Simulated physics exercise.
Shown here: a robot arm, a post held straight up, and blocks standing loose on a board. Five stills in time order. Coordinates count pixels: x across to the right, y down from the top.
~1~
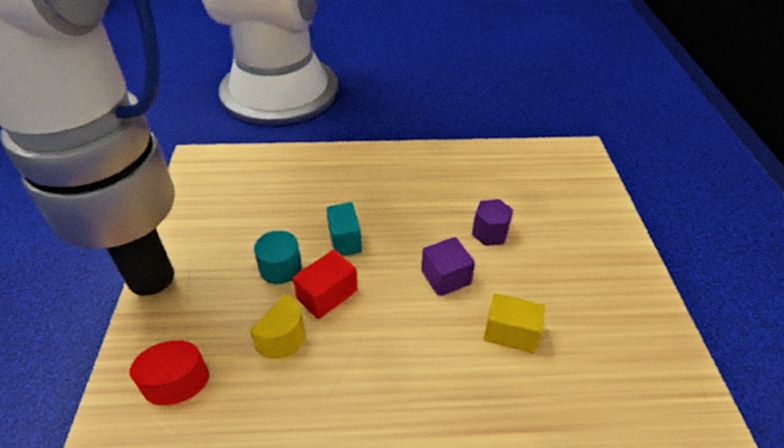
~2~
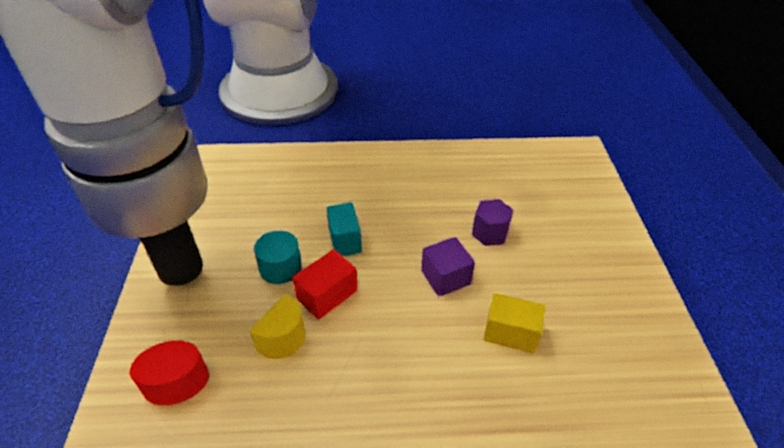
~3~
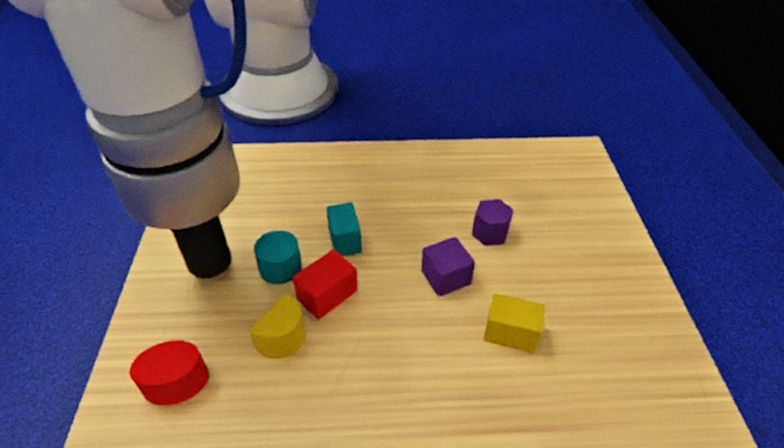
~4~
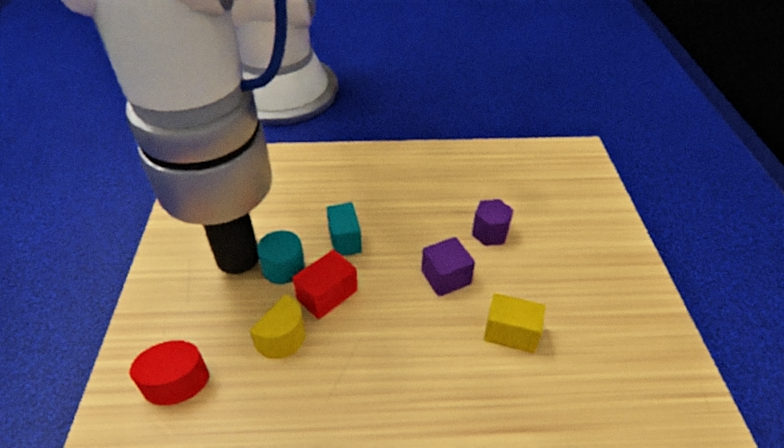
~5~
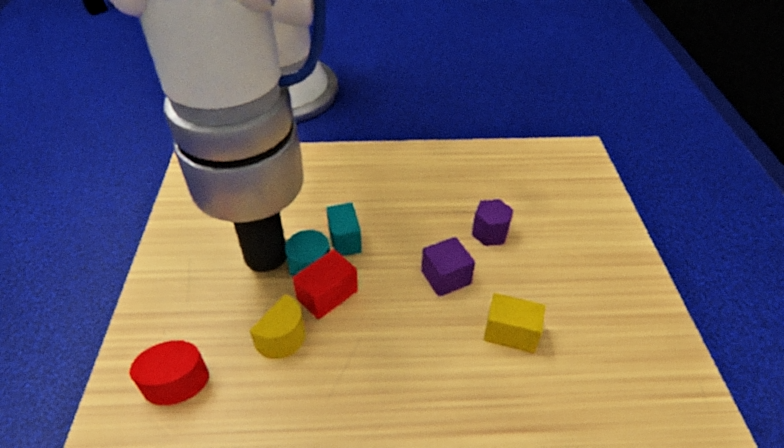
Robot arm with a black post moving right across a wooden board, then pushing a turquoise cylinder rightward among loose coloured blocks.
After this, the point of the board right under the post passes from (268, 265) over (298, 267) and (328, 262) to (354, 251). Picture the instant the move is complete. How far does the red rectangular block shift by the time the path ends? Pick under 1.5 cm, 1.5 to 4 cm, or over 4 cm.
The distance will be below 1.5 cm.
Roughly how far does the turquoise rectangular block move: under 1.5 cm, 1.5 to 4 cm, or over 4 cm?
1.5-4 cm.
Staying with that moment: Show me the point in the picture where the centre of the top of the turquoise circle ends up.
Final place: (393, 241).
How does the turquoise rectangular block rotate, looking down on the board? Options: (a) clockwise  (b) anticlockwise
b.
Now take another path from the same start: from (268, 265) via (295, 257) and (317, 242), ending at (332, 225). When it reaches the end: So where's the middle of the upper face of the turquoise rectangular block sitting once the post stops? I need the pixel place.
Around pixel (371, 208).
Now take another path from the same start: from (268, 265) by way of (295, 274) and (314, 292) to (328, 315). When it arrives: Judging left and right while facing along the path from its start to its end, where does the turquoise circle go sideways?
Answer: Leftward.
The first path, step by step. Halfway along, post (312, 255); turquoise circle (355, 244); red rectangular block (335, 278), turned 35° clockwise; turquoise rectangular block (355, 215), turned 55° anticlockwise.
At the end, post (354, 241); yellow D-shaped block still; turquoise circle (393, 241); red rectangular block (335, 278), turned 35° clockwise; turquoise rectangular block (365, 205), turned 60° anticlockwise.
